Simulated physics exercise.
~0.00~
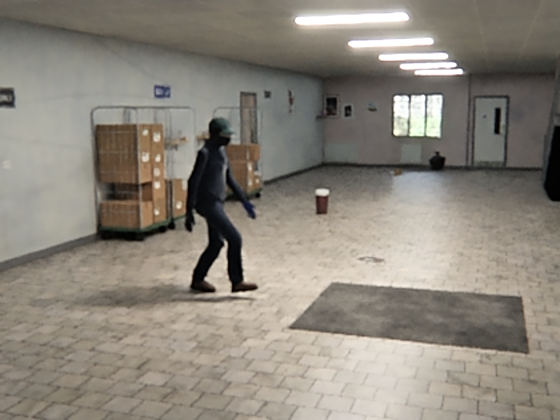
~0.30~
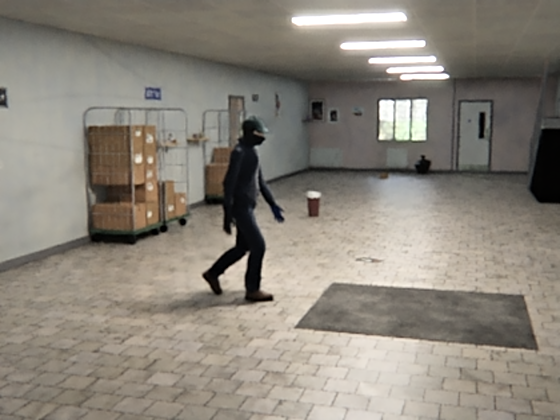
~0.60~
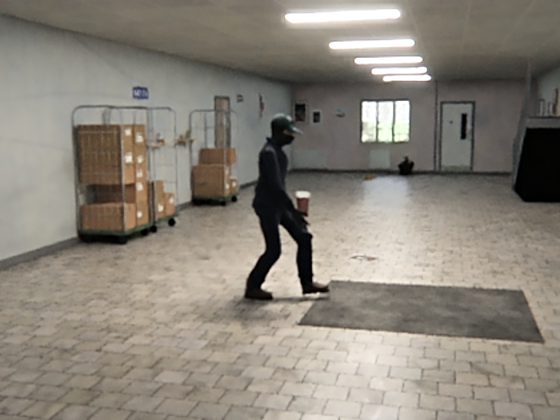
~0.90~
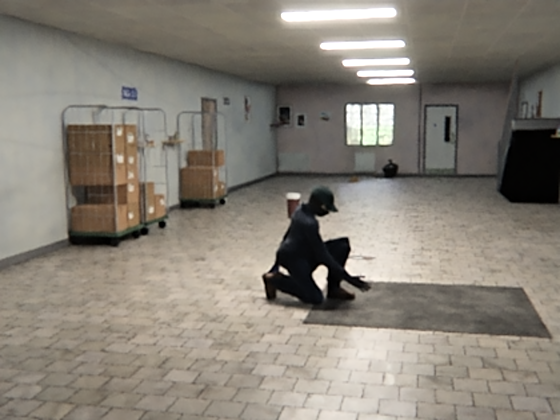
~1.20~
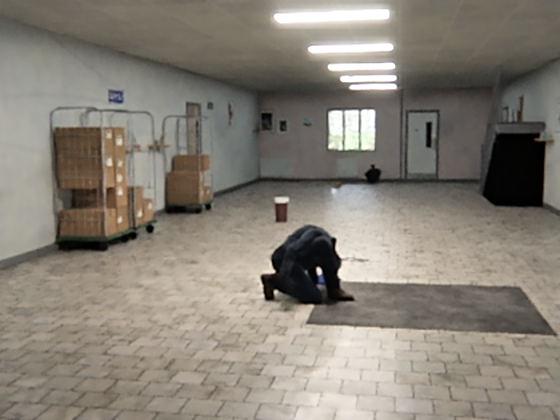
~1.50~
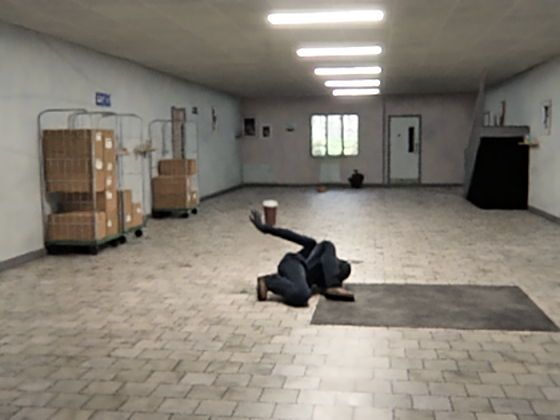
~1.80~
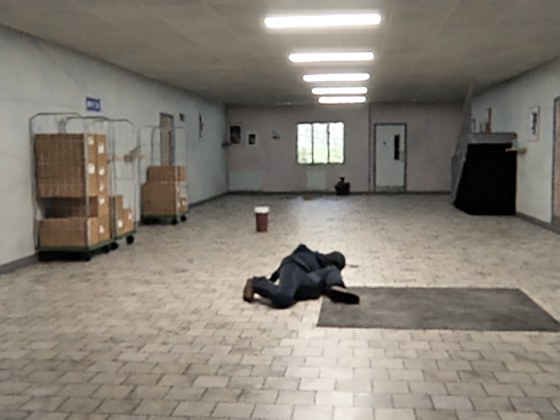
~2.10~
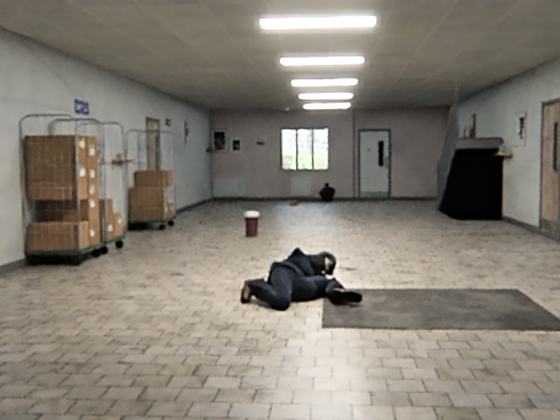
The clip opens on a person in dark clothes and a cap walking right across a tiled hall, with wheeled cages of boxes along the left wall and a black mat on the floor. As the view drifts slightly sideways, the person nears the mat, knees bending, then drops to a kneel with one hand reaching forward. The body folds forward, head down near the mat's edge. The person then tips over onto the floor, one arm swinging up before it comes down. At the end the person lies curled and still, hips short of the mat's near edge.
